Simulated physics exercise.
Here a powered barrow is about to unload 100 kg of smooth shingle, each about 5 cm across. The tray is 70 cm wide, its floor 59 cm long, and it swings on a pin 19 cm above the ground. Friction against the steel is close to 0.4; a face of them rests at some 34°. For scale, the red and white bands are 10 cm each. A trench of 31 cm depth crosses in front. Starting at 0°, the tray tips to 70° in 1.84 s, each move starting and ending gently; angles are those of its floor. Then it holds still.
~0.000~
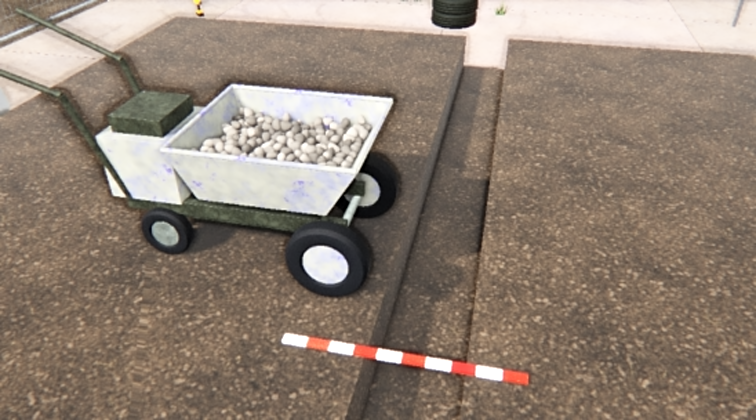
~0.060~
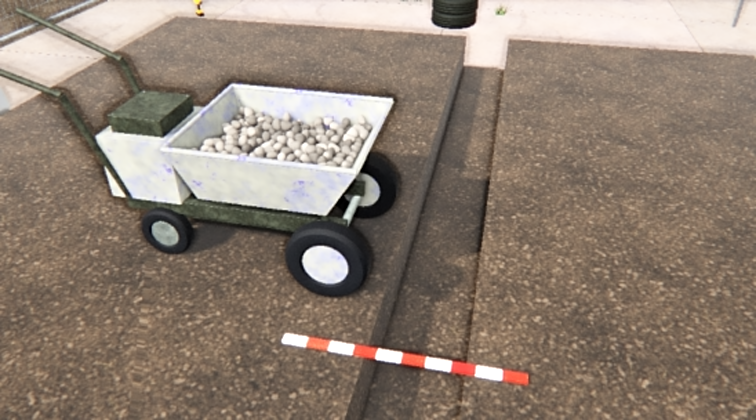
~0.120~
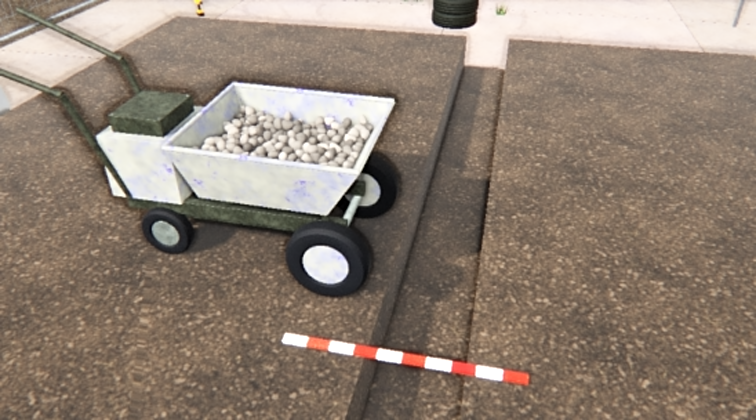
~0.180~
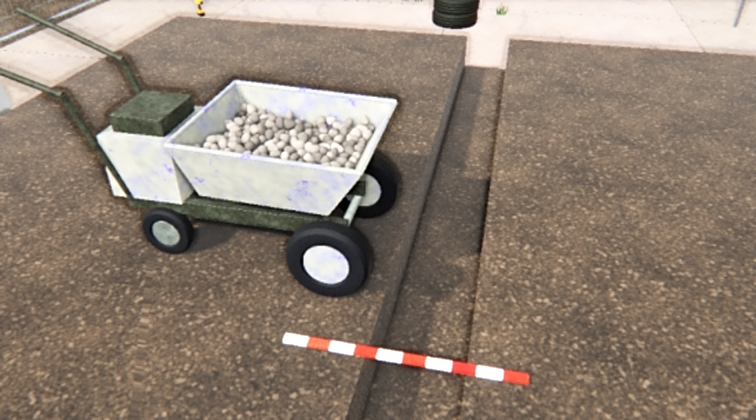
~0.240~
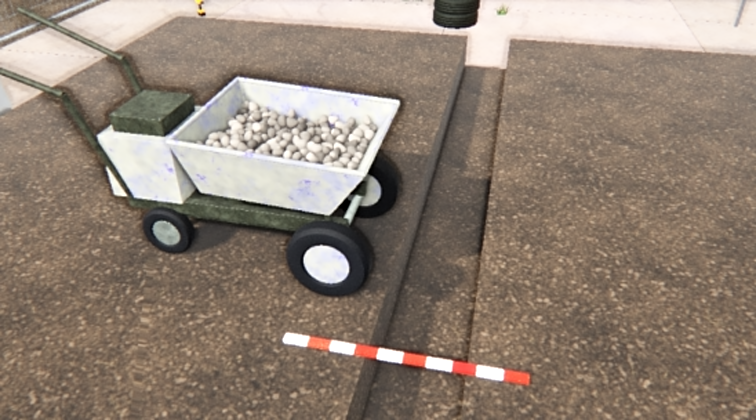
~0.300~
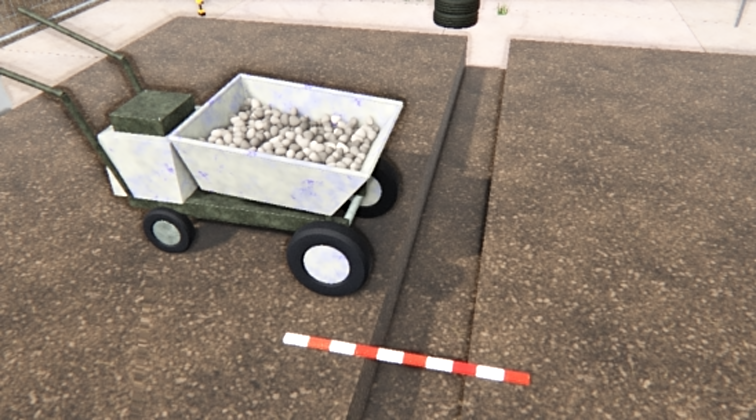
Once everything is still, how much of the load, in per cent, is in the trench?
Close to 58 in a hundred.
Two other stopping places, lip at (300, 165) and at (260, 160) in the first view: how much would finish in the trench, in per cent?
First some 100, then 95 per cent.
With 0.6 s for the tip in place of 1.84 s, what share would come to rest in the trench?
In that case some 35 per cent.
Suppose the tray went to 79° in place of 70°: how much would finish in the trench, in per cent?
In that case some 50 per cent.
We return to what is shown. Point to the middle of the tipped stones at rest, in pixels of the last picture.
Their middle is at about (470, 301).
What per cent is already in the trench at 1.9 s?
About 20 per cent by then.
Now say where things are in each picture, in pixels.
Lip at (356, 172), floor tilted 0°, highest stones at (271, 131), in the first picture.
Lip at (357, 172), floor tilted 0°, highest stones at (272, 131); the stones move at 0.1 m/s on average, in the second picture.
Lip at (358, 173), floor tilted 1°, highest stones at (273, 130); the stones move at 0.1 m/s on average, in the third picture.
Lip at (361, 174), floor tilted 2°, highest stones at (271, 128); the stones move at 0.2 m/s on average, in the fourth picture.
Lip at (364, 175), floor tilted 3°, highest stones at (263, 123); the stones move at 0.2 m/s on average, in the fifth picture.
The tray is at 5°, its lip at (368, 176); the top of the load is at (266, 121); the stones move at 0.3 m/s on average, in the sixth picture.
After 1.4 s the floor is at 59°; 99 % in the tray, 1 % in the trench; the foremost stones are at (459, 215).
After 1.9 s the floor is at 70°; 48 % in the tray, 19 % in the trench, 33 % past the trench; the foremost stones are at (569, 290).
After 2.3 s the floor is at 70°; 26 % in the tray, 31 % in the trench, 42 % past the trench; the foremost stones are at (617, 266).
After 4.2 s the floor is at 70°; 0 % in the tray, 58 % in the trench, 42 % past the trench; the foremost stones are at (638, 264).
